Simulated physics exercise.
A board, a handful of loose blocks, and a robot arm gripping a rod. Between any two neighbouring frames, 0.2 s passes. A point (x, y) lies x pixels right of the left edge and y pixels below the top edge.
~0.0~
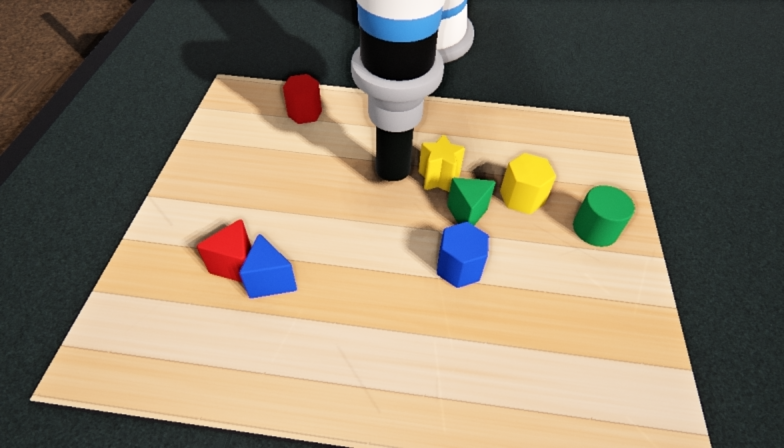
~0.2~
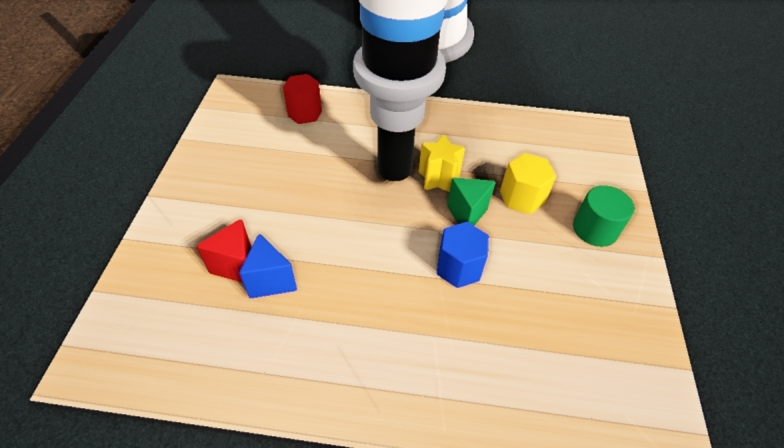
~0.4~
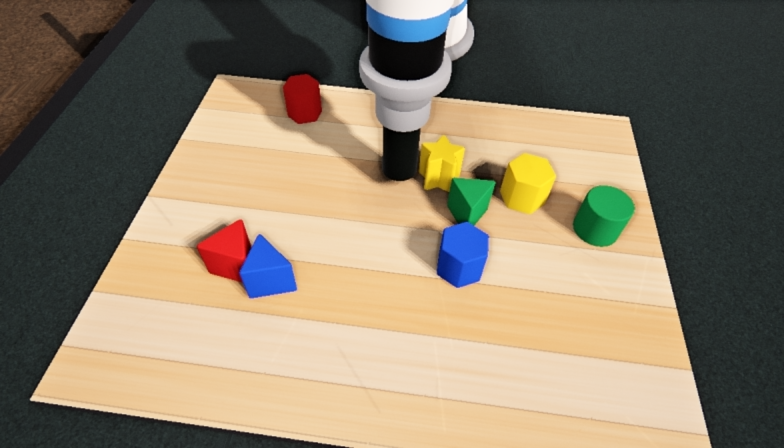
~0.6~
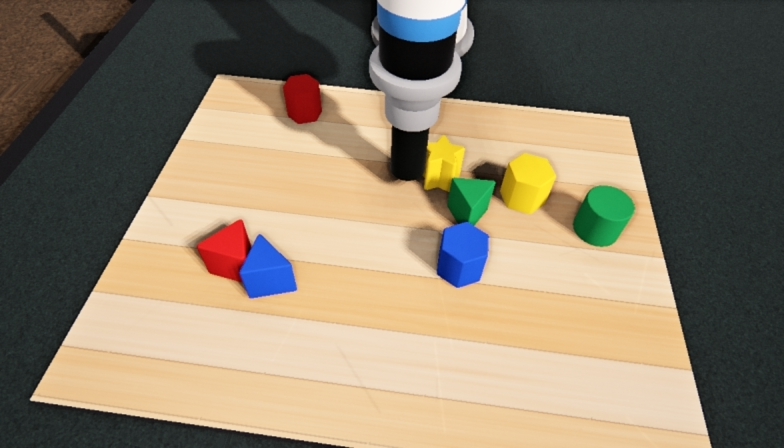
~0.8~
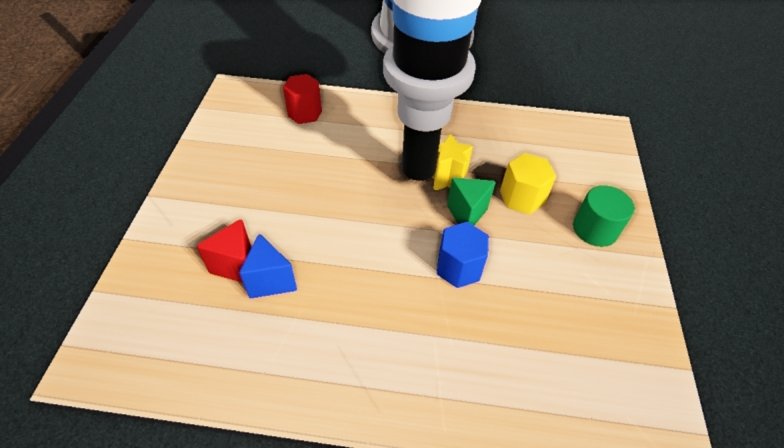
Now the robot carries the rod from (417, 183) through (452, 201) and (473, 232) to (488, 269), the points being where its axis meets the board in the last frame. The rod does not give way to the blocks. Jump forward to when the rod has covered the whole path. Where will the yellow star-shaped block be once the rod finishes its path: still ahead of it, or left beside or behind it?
It will get left beside or behind the rod.
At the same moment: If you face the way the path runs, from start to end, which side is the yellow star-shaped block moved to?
The left.
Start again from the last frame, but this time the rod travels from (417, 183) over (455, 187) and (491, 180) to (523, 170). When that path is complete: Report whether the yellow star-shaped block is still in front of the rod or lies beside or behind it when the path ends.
The rod will still be pushing it.
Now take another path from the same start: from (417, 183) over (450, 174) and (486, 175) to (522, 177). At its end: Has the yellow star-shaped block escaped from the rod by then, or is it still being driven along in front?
Once the path is finished, the yellow star-shaped block still sits ahead of the rod.
What follows on the original path. One third of the way, rod at (456, 188); yellow star-shaped block at (473, 152), turned 40° anticlockwise; green triangular piece at (480, 195), turned 25° anticlockwise.
Two thirds of the way, rod at (477, 219); yellow star-shaped block at (473, 152), turned 40° anticlockwise; green triangular piece at (508, 225), turned 50° anticlockwise.
At the end, rod at (492, 255); yellow star-shaped block at (473, 152), turned 40° anticlockwise; blue six-sided block at (461, 263), turned 25° clockwise; green triangular piece at (533, 251), turned 95° anticlockwise; yellow six-sided block unmoved.
